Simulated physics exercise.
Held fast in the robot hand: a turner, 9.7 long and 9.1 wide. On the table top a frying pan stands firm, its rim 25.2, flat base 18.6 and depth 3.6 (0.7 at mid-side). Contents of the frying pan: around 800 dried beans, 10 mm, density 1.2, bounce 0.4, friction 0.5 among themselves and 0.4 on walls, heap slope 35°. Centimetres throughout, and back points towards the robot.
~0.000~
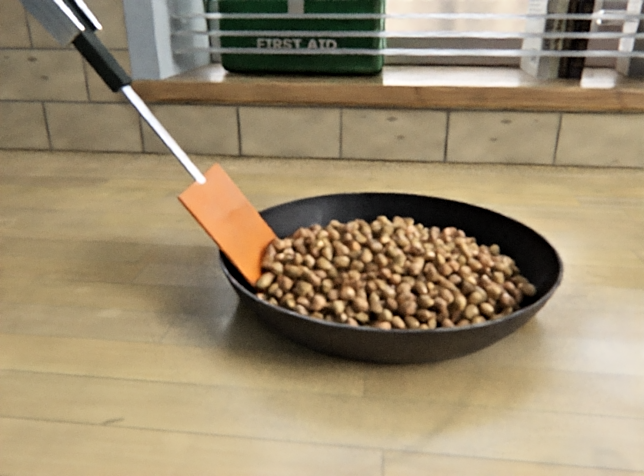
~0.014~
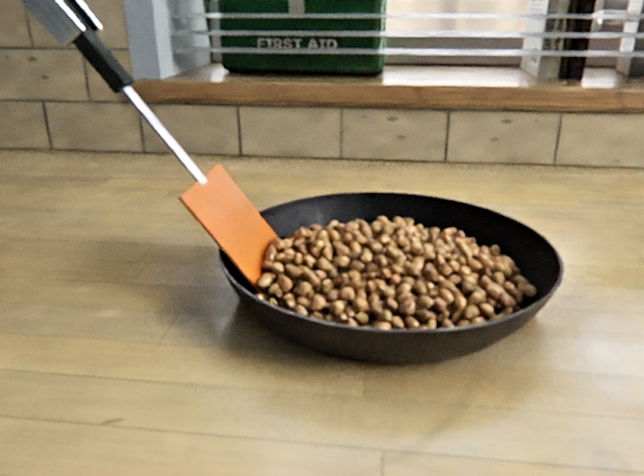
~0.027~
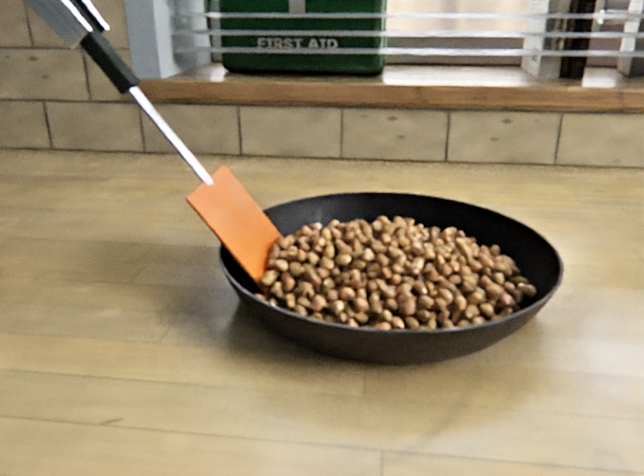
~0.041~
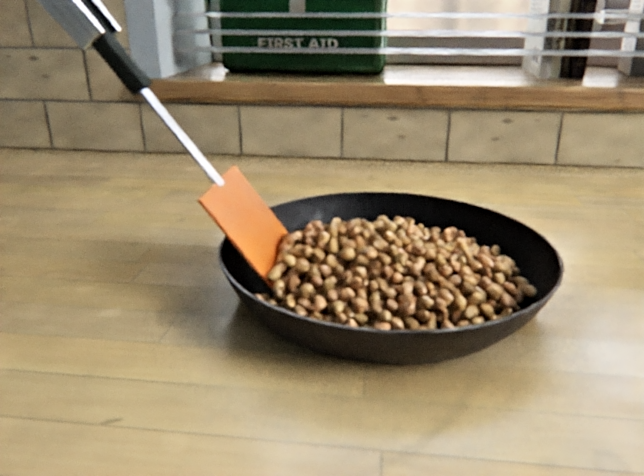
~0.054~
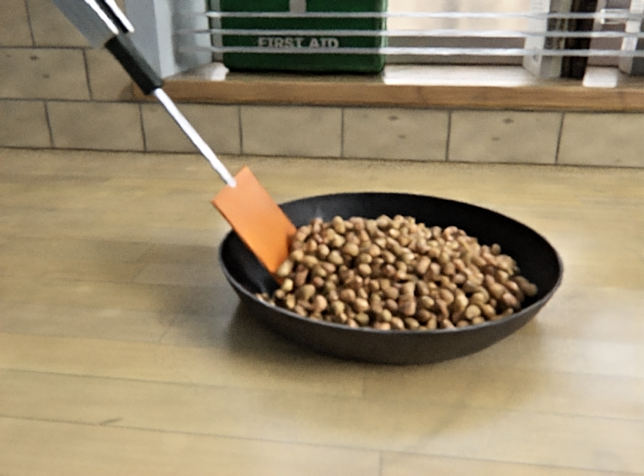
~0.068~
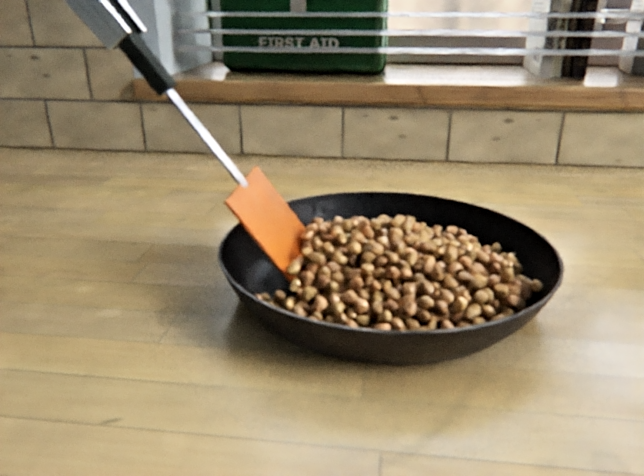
On a wooden counter in front of a tiled wall and a green first aid box, a black frying pan full of brown beans sits beside an orange turner held by a robot hand. After resting at the pan's left edge, the turner slides slightly right, nudging the nearest beans inward.
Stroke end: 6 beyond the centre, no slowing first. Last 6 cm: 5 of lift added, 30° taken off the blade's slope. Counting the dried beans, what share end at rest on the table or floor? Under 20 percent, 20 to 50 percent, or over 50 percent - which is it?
It is under 20 percent.
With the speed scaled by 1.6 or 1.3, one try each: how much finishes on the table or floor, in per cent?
Estimates in order: 20 per cent, 15 per cent.
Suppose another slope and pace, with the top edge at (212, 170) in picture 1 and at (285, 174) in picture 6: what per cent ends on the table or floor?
Near 20 in a hundred.
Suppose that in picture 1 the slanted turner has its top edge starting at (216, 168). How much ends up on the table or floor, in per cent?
Roughly 5%.
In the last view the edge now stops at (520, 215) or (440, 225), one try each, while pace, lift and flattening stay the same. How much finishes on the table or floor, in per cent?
Respectively some 30 and 5 percent end on the table or floor.
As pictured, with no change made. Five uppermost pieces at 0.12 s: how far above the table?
They are some 5 cm up.
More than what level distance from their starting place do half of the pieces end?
Distance: Around 4 cm.
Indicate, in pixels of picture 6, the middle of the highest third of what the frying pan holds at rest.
The centre sits close to (496, 260).
By 0.12 s, sloping 53°, highest piece 5 above the table; 805 in the frying pan.
By 0.18 s, sloping 40°, highest piece 6 above the table; 805 in the frying pan.
By 0.41 s, sloping 23°, highest piece 5 above the table; 730 in the frying pan, 70 on the table or floor, 5 on the blade or in flight.
By 1.46 s, sloping 23°, highest piece 5 above the table; 727 in the frying pan, 78 on the table or floor.
Final count, 727 in the frying pan, 78 on the table or floor. That is 10 % on the table or floor.
